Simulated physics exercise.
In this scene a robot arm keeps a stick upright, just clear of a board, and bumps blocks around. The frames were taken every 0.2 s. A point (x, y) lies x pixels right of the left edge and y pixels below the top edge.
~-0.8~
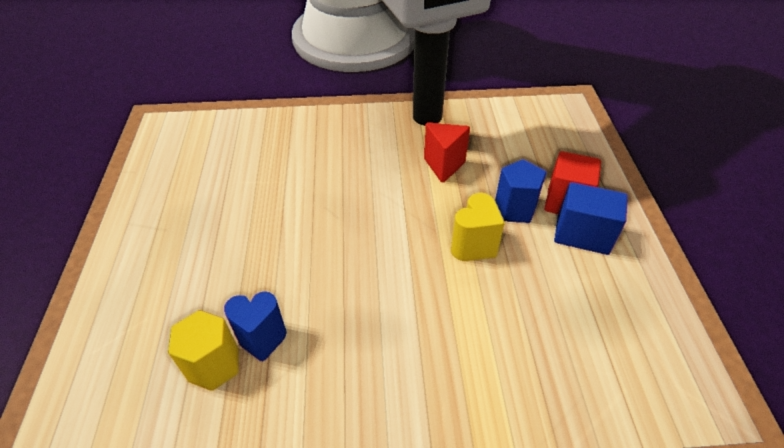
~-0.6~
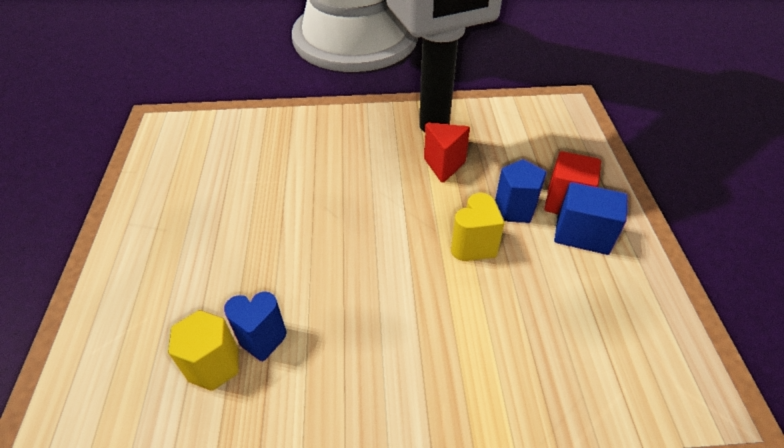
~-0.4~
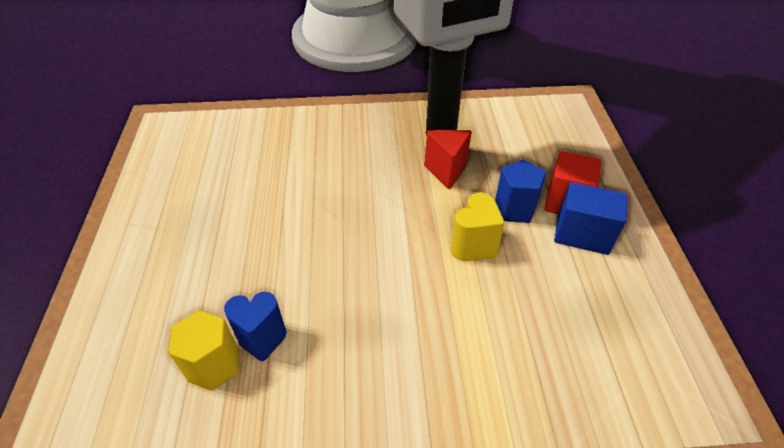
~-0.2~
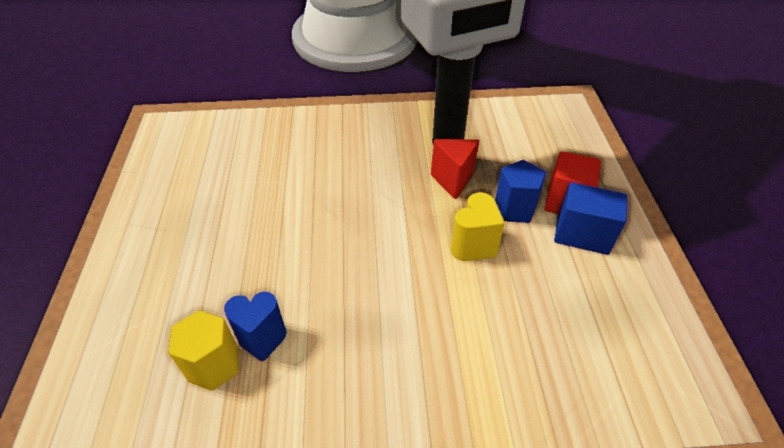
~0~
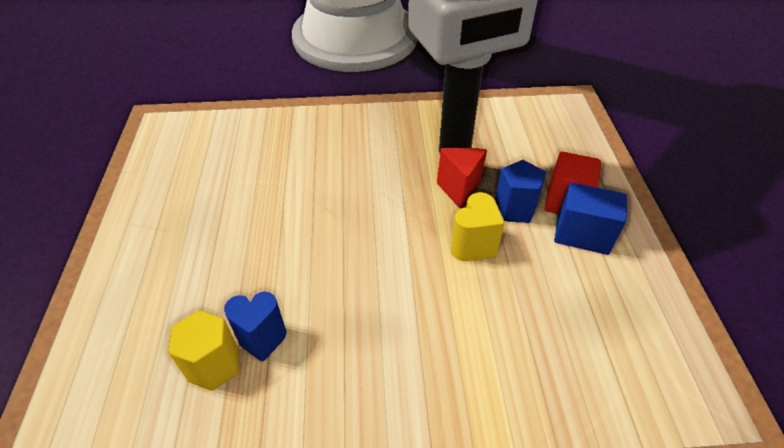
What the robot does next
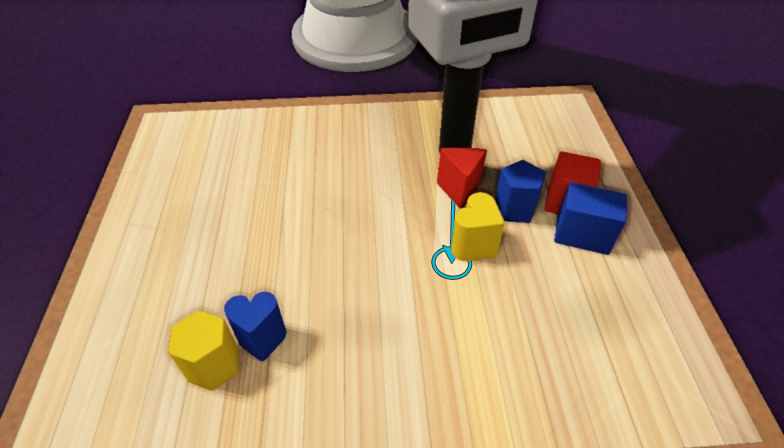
A black stick nudges the red triangle block slightly down and right, toward other blocks.
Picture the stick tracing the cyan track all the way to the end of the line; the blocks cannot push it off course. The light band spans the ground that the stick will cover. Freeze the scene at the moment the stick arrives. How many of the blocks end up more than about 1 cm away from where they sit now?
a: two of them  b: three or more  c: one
The one that fits is a, two of them.
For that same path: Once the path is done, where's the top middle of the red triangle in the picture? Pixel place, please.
I predict (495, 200).
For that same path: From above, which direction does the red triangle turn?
The sense of turning is anti-clockwise.
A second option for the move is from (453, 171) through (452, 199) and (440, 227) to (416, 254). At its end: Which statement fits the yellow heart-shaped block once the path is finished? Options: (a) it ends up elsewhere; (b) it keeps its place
a
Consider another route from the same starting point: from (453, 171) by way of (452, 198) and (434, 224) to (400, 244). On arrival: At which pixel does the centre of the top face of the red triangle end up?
My estimate: (479, 190).
The drawn path runs straight from (453, 171) to (452, 263).
What follows on the original path. One third of the way, stick at (455, 180); red triangle at (477, 184), turned 45° anticlockwise; yellow heart-shaped block at (485, 217), turned 25° clockwise.
Two thirds of the way, stick at (455, 210); red triangle at (493, 198), turned 65° anticlockwise; yellow heart-shaped block at (493, 224), turned 50° clockwise.
At the end, stick at (454, 244); red triangle at (495, 200), turned 75° anticlockwise; yellow heart-shaped block at (499, 237); blue pentagon not moved.
